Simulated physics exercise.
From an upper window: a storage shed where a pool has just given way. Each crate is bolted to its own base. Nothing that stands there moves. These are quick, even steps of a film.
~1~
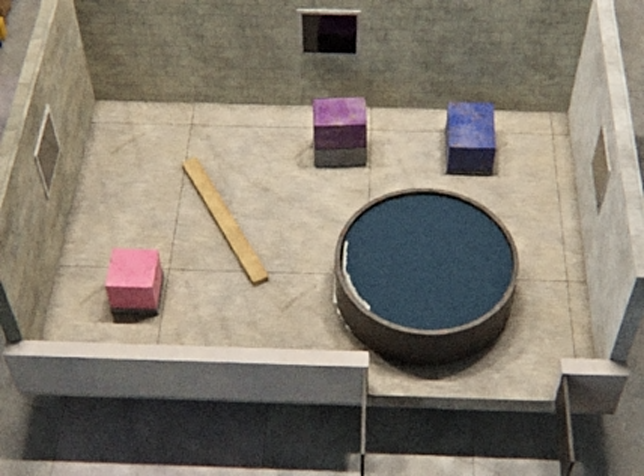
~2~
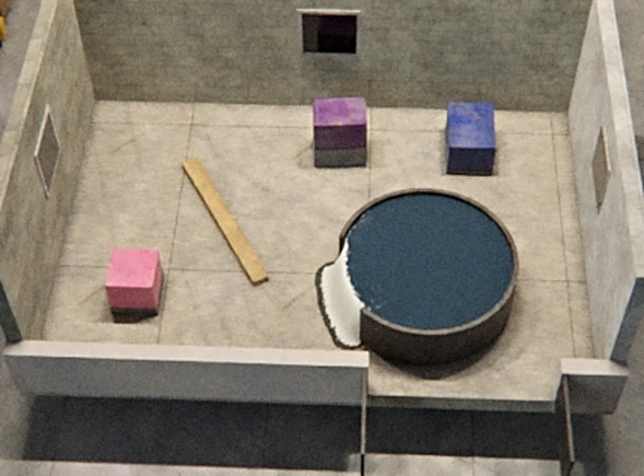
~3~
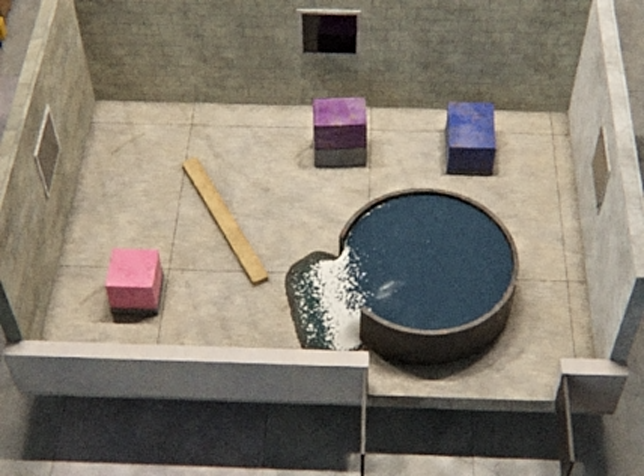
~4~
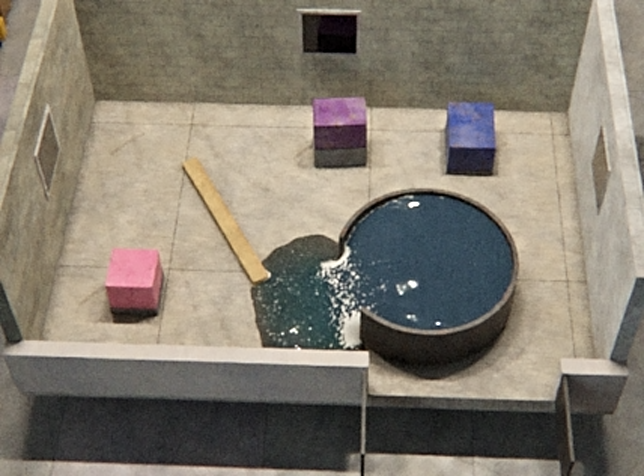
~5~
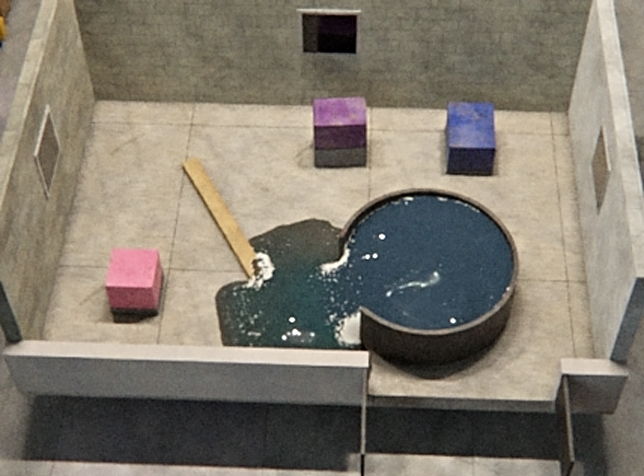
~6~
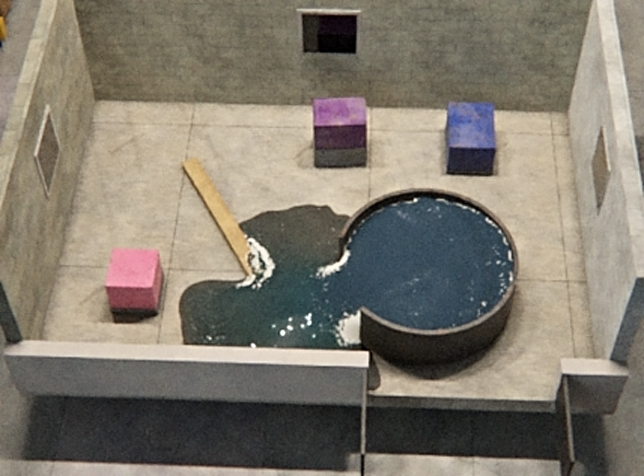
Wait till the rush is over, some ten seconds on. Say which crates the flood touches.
One by one: The blue crate is soaked; the purple crate keeps dry; the pink crate is soaked.
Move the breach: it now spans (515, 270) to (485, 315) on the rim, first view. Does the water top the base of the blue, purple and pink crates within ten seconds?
Blue crate is topped, purple crate keeps dry, pink crate keeps dry.
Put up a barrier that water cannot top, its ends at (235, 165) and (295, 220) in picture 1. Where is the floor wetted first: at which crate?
First comes the pink one.
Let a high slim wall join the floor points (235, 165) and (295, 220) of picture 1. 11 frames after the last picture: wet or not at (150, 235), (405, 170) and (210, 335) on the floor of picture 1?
In turn: Under water, clear, flooded.
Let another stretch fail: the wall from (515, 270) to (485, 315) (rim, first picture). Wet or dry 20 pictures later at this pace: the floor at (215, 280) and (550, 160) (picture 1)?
In turn: Dry, flooded.
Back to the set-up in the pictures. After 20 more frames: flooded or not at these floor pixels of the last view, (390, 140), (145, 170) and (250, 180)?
As listed: No water, under water, under water.
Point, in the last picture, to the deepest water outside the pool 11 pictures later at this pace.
Around (48, 369).
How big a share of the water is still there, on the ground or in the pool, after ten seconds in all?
Some 98 per cent.
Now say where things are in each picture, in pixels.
In the first picture, the round tank at (426, 261) is whole and still.
In the second picture, the front is at (335, 266), out from the gap at (342, 296).
In the third picture, the front is at (316, 256), out from the gap at (342, 297).
In the fourth picture, the front is at a hidden place, out from the gap at (342, 298).
In the fifth picture, the front is at a hidden place, out from the gap at (342, 298).
In the sixth picture, the front is at a hidden place, out from the gap at (342, 298).
A moment on, water covers 25 % of the floor; the blue crate not reached, the purple crate not reached, the pink crate water round its plinth.
Next, water covers 45 % of the floor; the blue crate not reached, the purple crate water round its plinth, the pink crate water round its plinth.
Then, water covers 55 % of the floor; the blue crate not reached, the purple crate water round its plinth, the pink crate water round its plinth.
Later, water covers 70 % of the floor; the blue crate water round its plinth, the purple crate water round its plinth, the pink crate water round its plinth.
In the end, water covers 95 % of the floor; the blue crate was topped, the purple crate stayed above the water, the pink crate was topped.
